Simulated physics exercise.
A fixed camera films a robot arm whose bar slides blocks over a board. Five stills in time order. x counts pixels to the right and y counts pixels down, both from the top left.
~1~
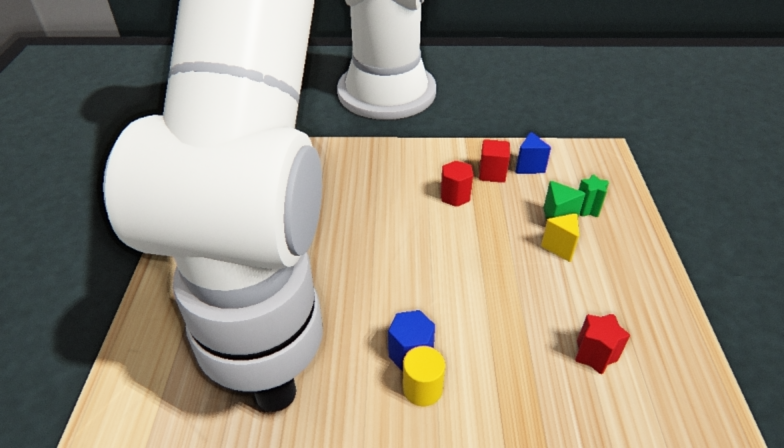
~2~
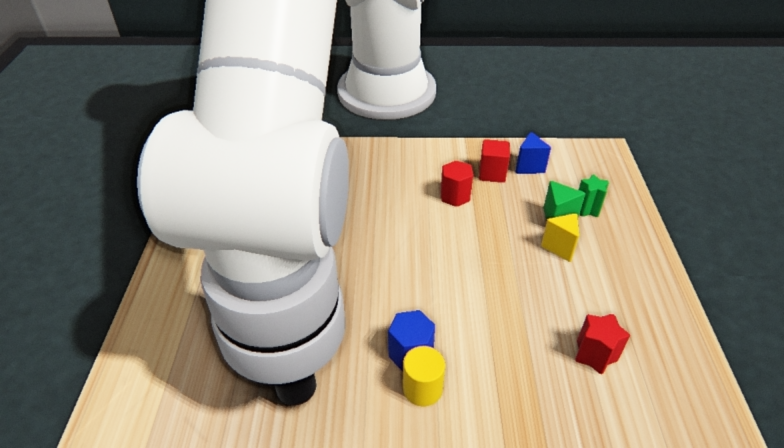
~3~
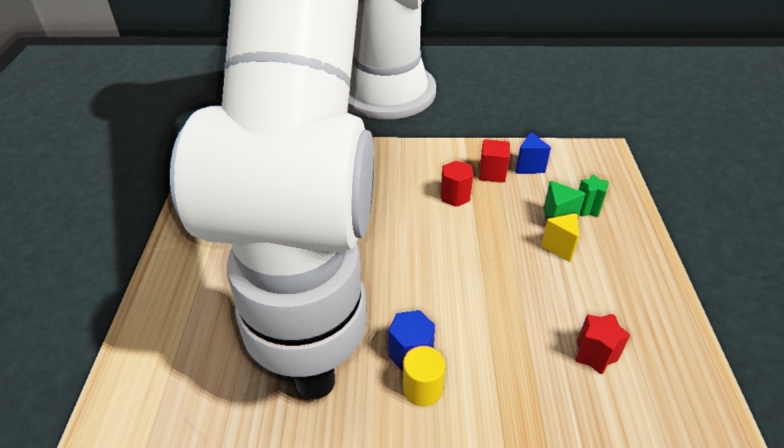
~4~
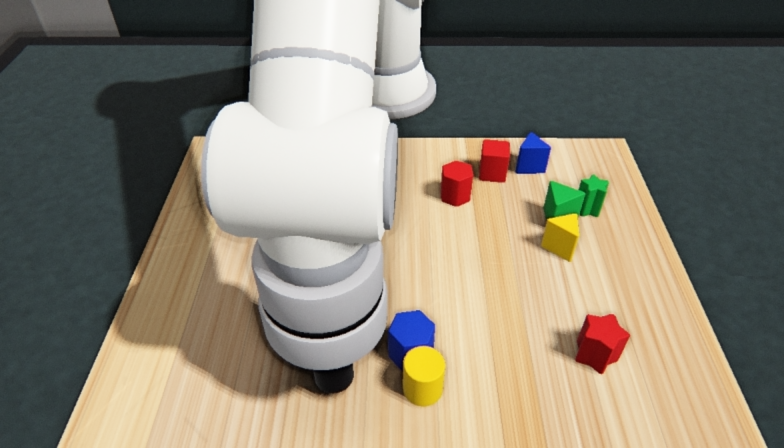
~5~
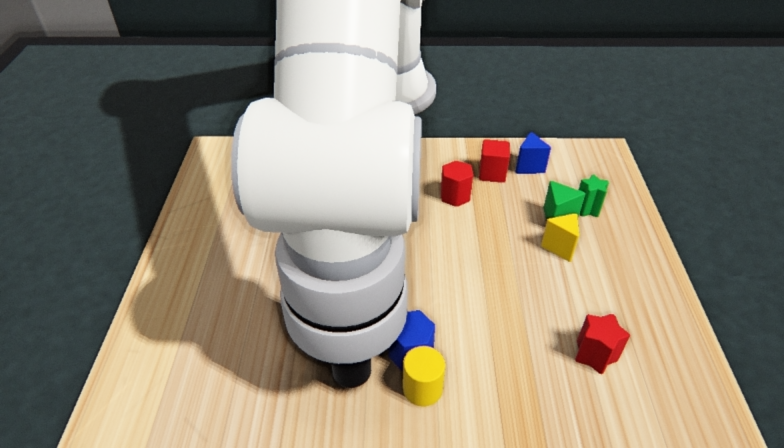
A white robot arm slides steadily right across the wooden board while the colored blocks stay still.
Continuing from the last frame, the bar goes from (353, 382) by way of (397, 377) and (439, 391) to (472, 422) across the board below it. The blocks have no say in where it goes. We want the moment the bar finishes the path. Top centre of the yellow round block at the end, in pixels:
At pixel (521, 404).
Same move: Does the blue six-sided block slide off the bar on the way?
Yes, that is how it ends up.
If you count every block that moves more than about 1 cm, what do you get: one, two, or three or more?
That makes 2 blocks.
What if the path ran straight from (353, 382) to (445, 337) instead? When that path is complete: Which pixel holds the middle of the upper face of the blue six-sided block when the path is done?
Located at (483, 300).
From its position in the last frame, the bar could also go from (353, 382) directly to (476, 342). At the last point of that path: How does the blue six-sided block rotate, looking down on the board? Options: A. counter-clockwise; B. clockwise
That would be A.
The first path, step by step. One third of the way, bar (398, 366); blue six-sided block (421, 323), turned 20° anticlockwise; yellow round block (436, 365).
Two thirds of the way, bar (440, 380); blue six-sided block (427, 321), turned 30° anticlockwise; yellow round block (481, 383).
At the end, bar (474, 412); blue six-sided block (427, 321), turned 30° anticlockwise; yellow round block (521, 404).
